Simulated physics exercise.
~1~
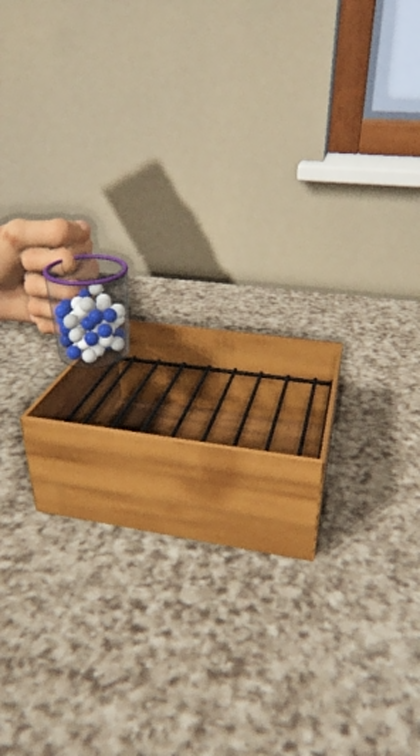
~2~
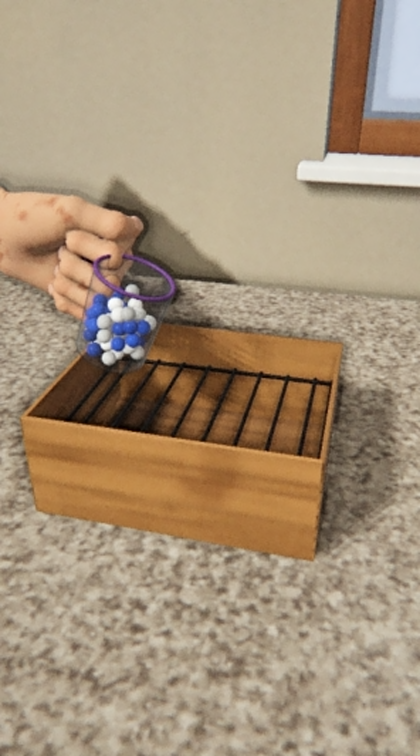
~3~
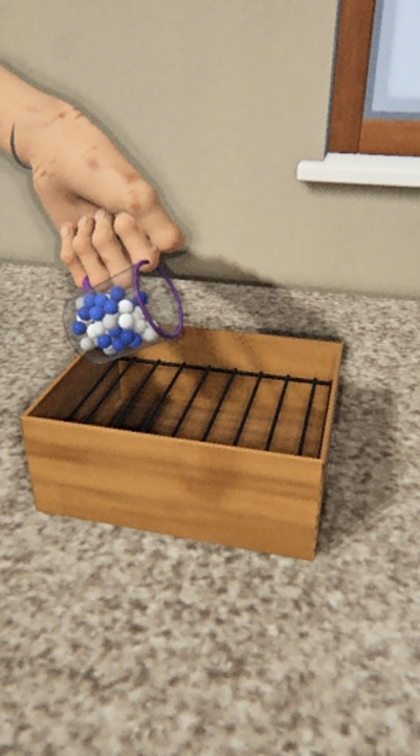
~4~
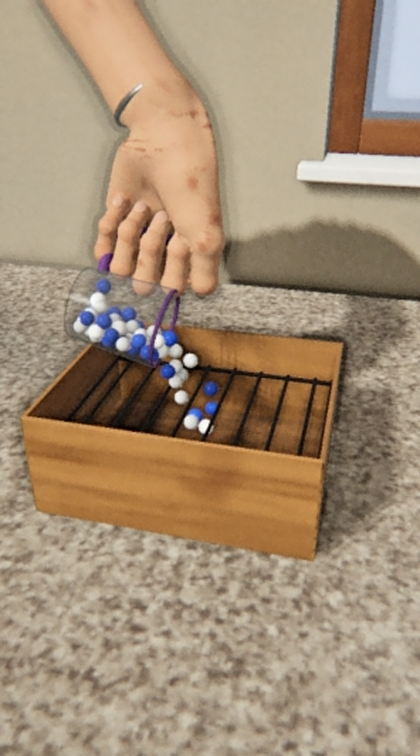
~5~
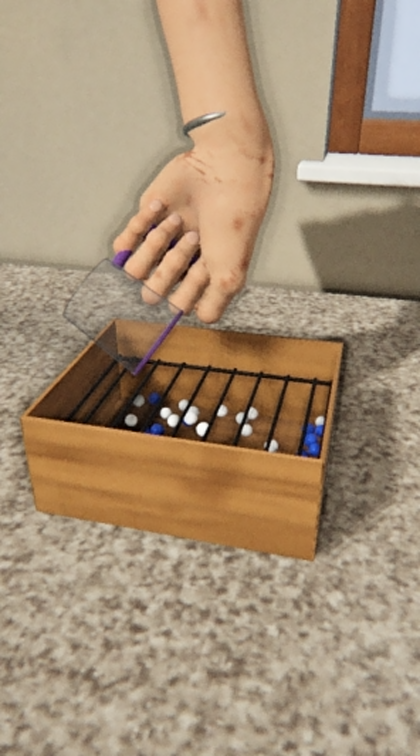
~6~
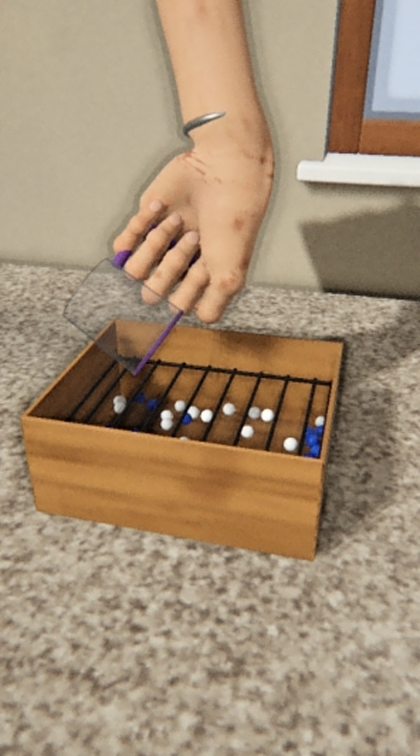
A hand holds a clear cup with a purple rim, full of white and blue balls, above the left side of an open wooden box on a speckled countertop. Seen from slightly above, the box has dark wires across it, with a beige wall and a window's edge behind. The hand moves a little right and tips the cup onto its side, the balls still inside. Then white and blue balls spill out onto and between the wires. The cup turns further over and empties, and both colours end up beneath the wires, with blue ones clustered at the right.
